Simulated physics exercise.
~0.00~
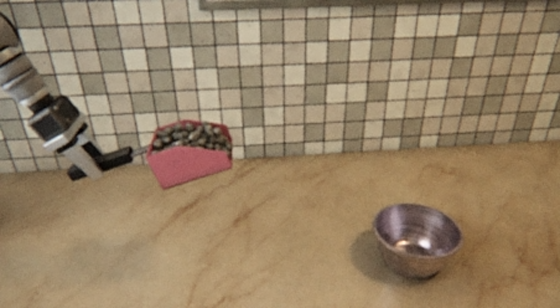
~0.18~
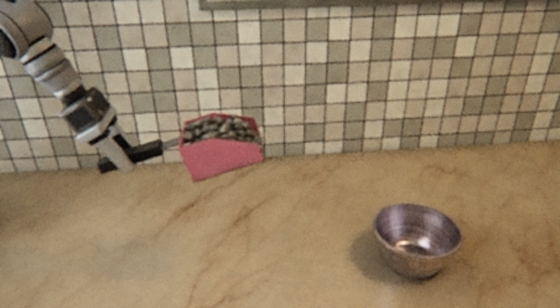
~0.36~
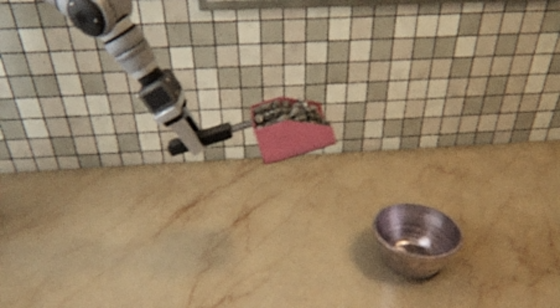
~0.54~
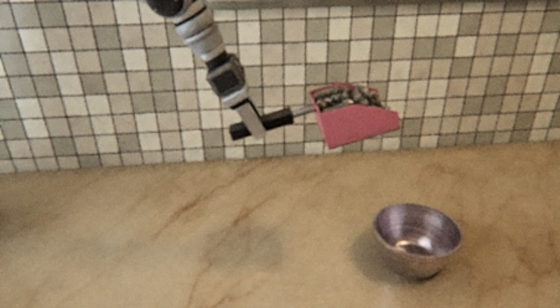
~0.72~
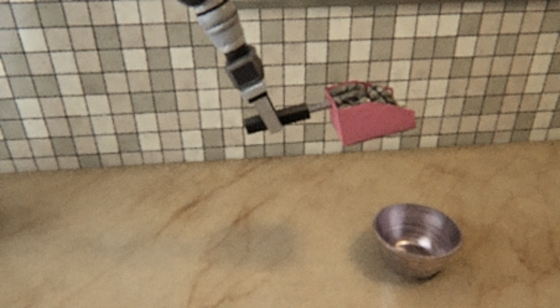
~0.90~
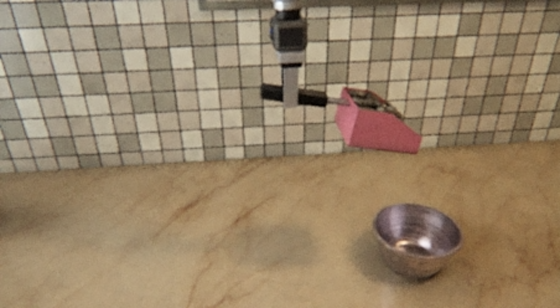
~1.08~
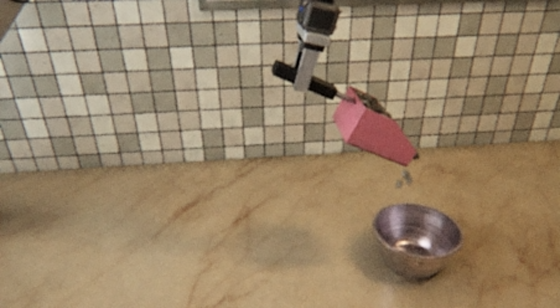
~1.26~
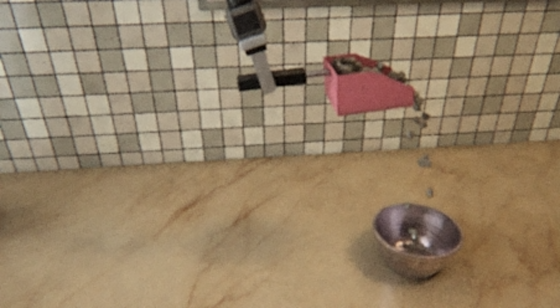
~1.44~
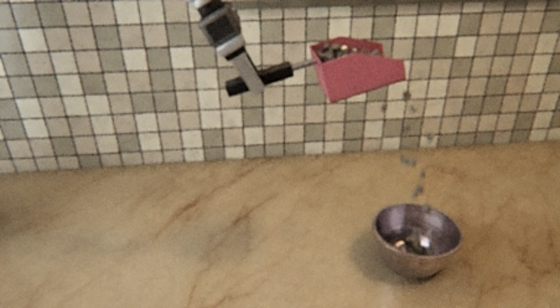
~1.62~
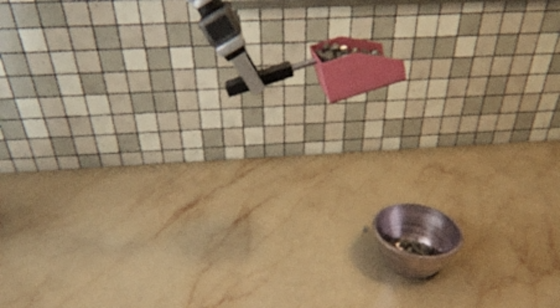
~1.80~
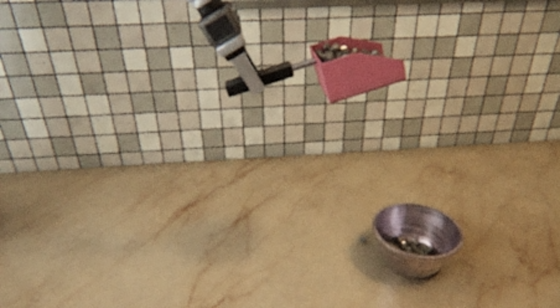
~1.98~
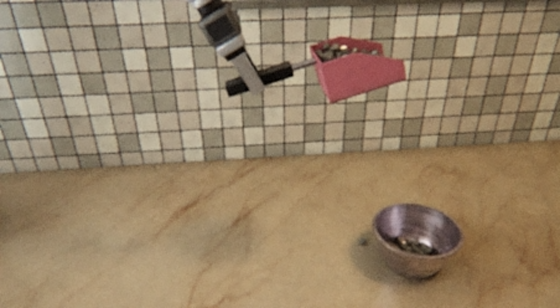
A grey and black robot arm holds a pink scoop heaped with small dark pebbles above a tan marble-like counter, seen from the front and slightly above, with a beige and grey tiled wall behind. A shiny metal bowl rests on the counter at right. The arm carries the scoop rightward, then tips it forward, and pebbles begin dropping from its front edge. It soon draws the scoop back up and left, levelling and tilting it backward as a thin trail falls into the bowl. The scoop then hangs still, pebbles remaining inside, with a small pile in the bowl.
